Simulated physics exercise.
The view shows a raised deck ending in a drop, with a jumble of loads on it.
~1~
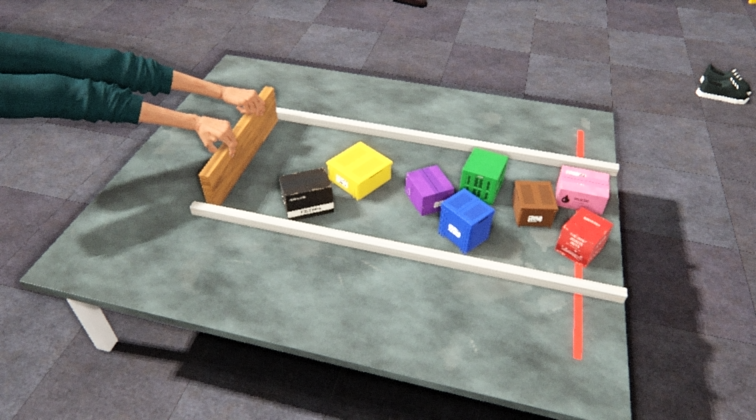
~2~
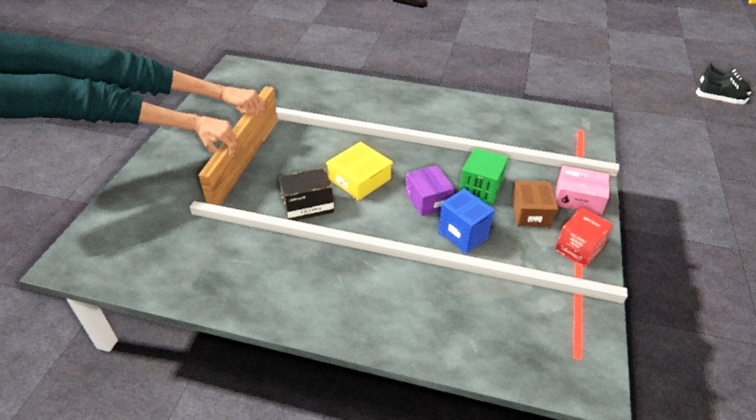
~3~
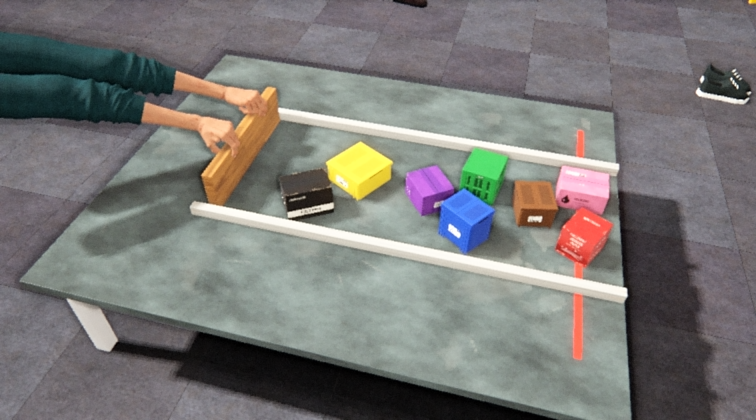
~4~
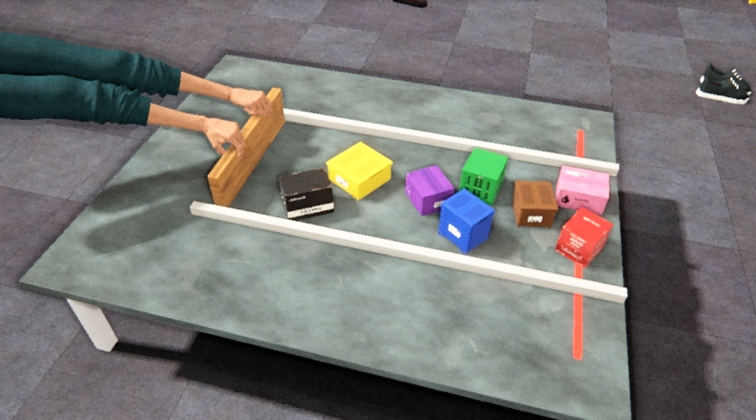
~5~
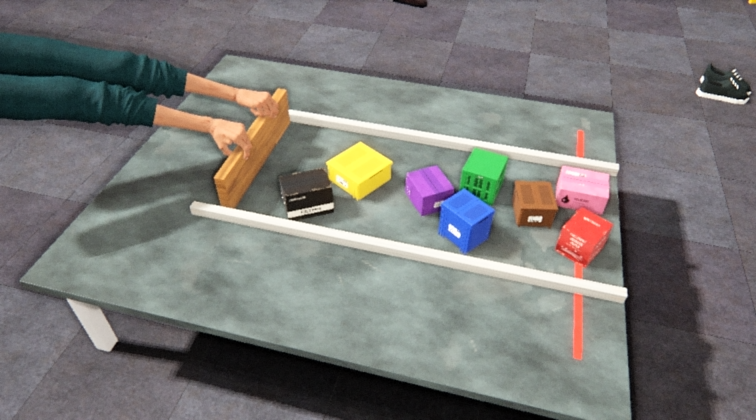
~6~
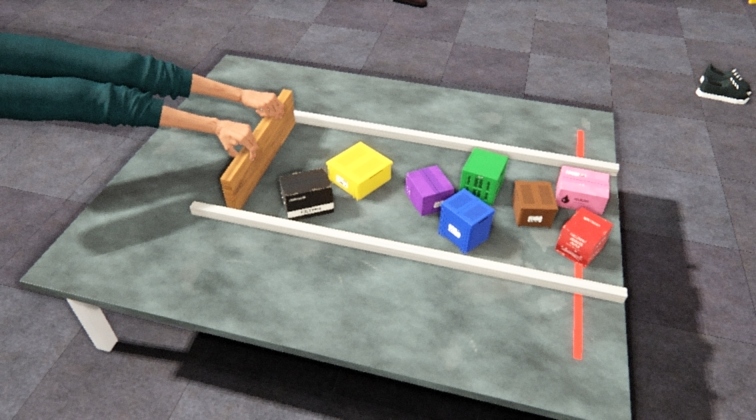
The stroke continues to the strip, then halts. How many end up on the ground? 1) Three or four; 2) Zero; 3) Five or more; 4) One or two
3.
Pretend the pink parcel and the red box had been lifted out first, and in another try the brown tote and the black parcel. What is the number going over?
Try one: 4; try two: 4.
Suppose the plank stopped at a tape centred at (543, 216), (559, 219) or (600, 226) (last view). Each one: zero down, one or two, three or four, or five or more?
Going through the places as listed, I'd say three to four, then 5 or more, then at least five.
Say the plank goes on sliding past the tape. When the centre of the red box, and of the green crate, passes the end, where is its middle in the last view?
The middle is at (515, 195) when it's the red box, and at (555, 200) when it's the green crate.
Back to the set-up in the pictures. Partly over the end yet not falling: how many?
The total here is 2.
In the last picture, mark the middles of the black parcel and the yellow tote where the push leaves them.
In the last picture the black parcel sits around (610, 265) and the yellow tote around (607, 208).
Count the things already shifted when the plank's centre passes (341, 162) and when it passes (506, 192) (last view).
At the first point the count is 2, at the second it's 8.
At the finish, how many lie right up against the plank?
The figure is 2.
Soon after, none off yet; red box at rest near (584, 238); pink parcel at rest near (582, 190); brown tote at rest near (534, 204).
In the end, the number that fall off is five or more; gone, purple box, blue tote, green crate, brown tote, pink parcel and red box.
